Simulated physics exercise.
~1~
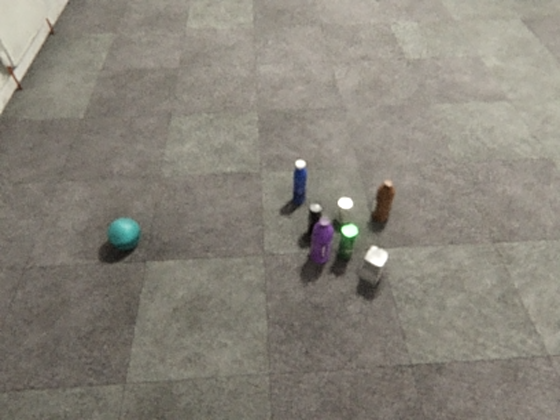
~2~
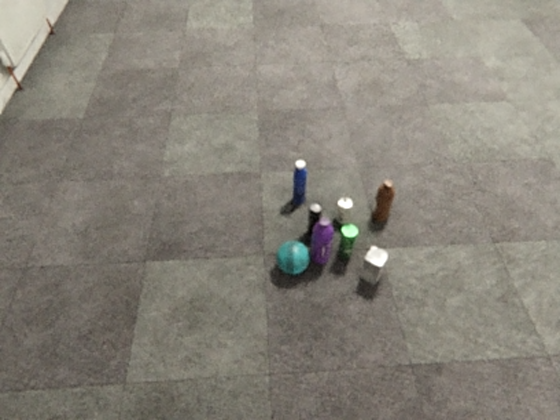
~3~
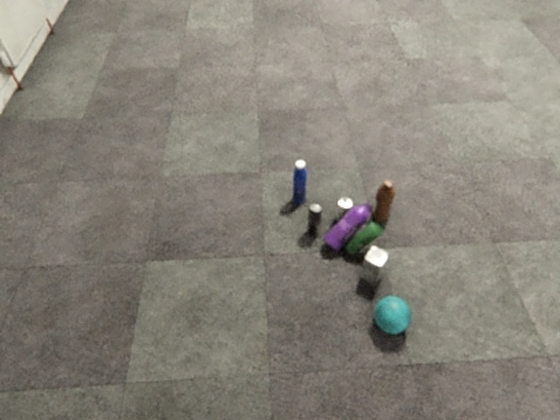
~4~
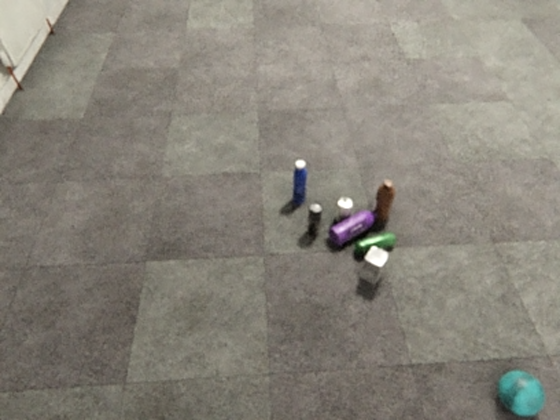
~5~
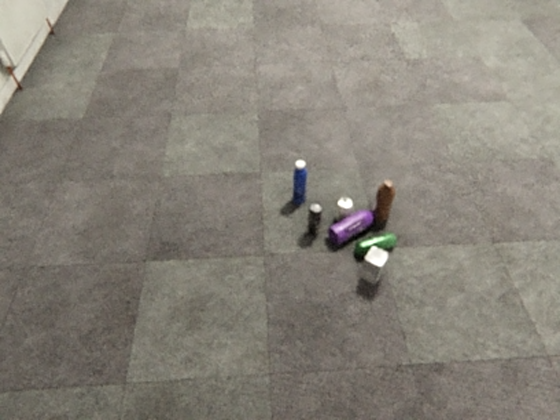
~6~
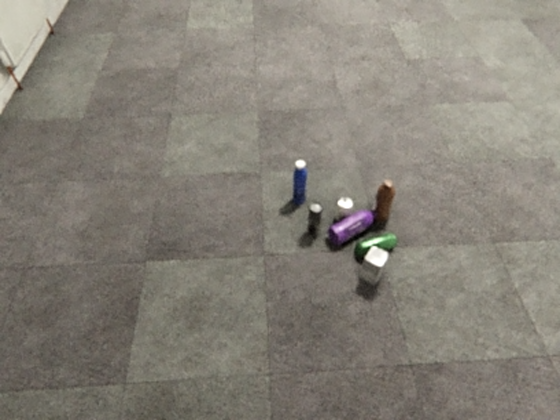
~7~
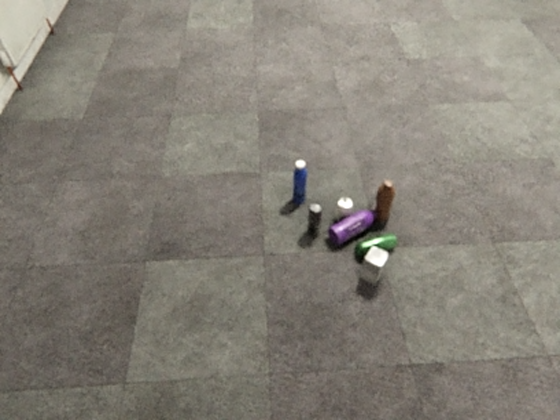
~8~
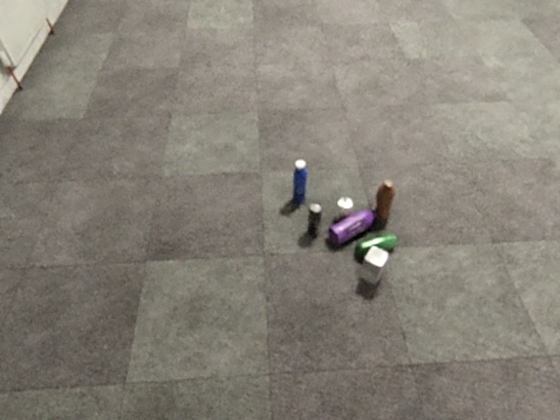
Turquoise ball rolling right into a group of bottles and cans, toppling the purple bottle and green can, then leaving view.
